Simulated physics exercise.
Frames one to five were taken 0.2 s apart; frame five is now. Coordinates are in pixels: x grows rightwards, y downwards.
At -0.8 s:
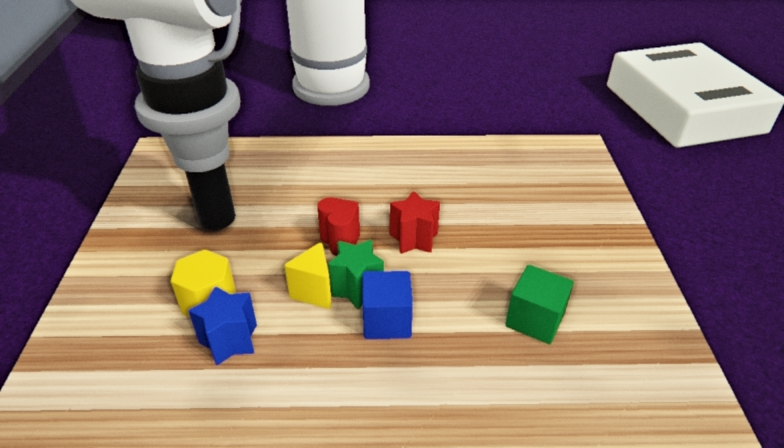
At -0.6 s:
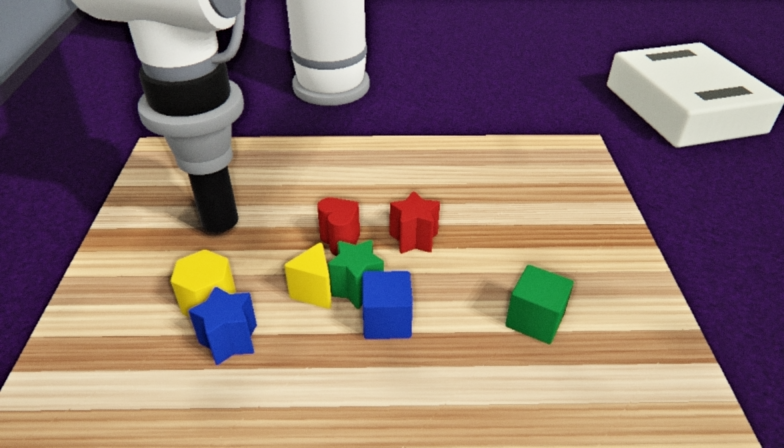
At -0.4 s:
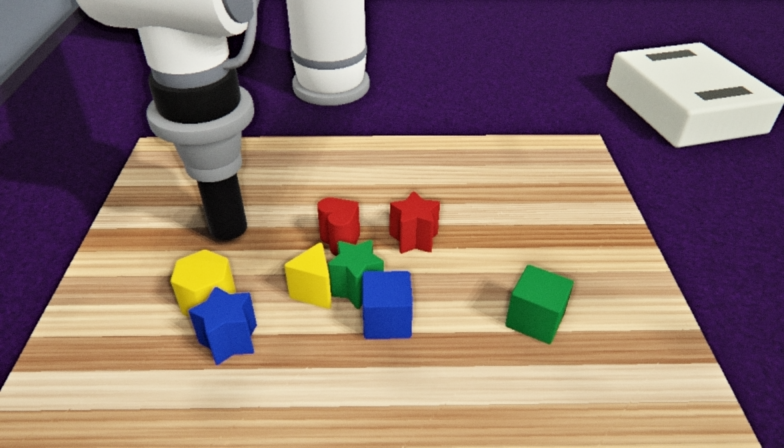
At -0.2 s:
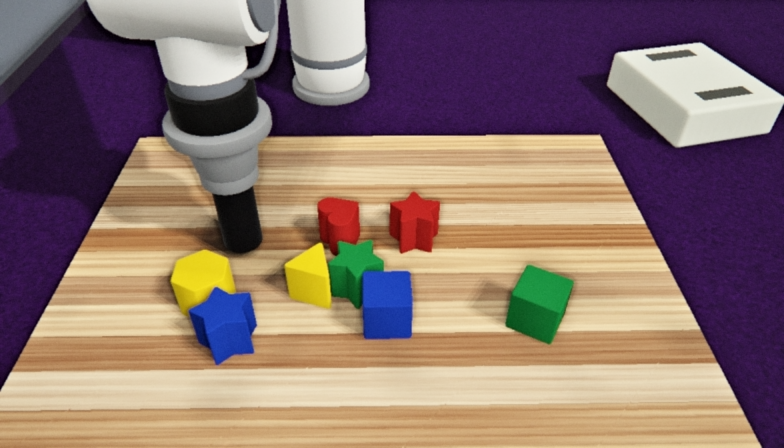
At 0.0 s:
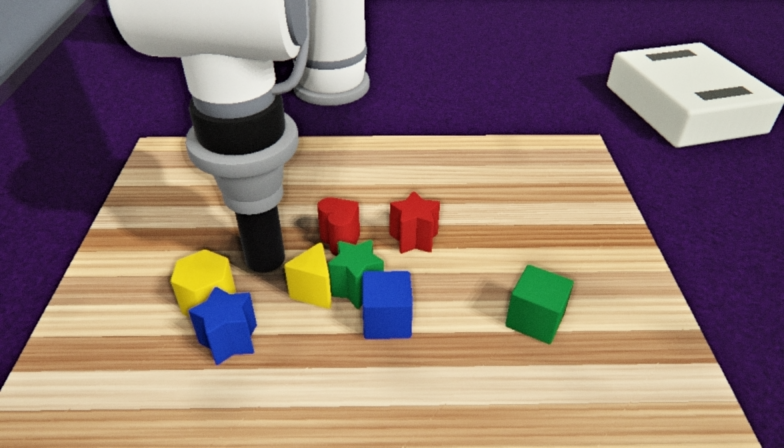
The robot arm moves its black tip down and right between the yellow blocks.
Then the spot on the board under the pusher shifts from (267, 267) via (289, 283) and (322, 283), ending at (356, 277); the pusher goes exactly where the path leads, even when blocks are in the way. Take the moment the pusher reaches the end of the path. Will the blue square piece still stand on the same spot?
No.
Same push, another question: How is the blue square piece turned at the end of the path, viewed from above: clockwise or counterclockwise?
From overhead, clockwise.
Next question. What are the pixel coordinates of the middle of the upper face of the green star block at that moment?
I'd say the green star block ends with its top centre at (393, 251).
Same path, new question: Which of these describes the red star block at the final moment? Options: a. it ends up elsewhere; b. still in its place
(b)
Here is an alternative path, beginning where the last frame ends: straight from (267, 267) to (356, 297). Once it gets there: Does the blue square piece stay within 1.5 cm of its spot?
The answer is no.
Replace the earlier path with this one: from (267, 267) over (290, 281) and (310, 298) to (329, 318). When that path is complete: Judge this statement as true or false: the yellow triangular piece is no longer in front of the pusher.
Verdict: False.
The first path, step by step. Halfway along, pusher (305, 277); yellow triangular piece (325, 271); green star block (364, 254); blue square piece (391, 288).
At the end, pusher (355, 269); yellow triangular piece (336, 278), turned 15° clockwise; red heart-shaped block not moved; green star block (393, 251); blue square piece (406, 290), turned 45° clockwise; red star block not moved.
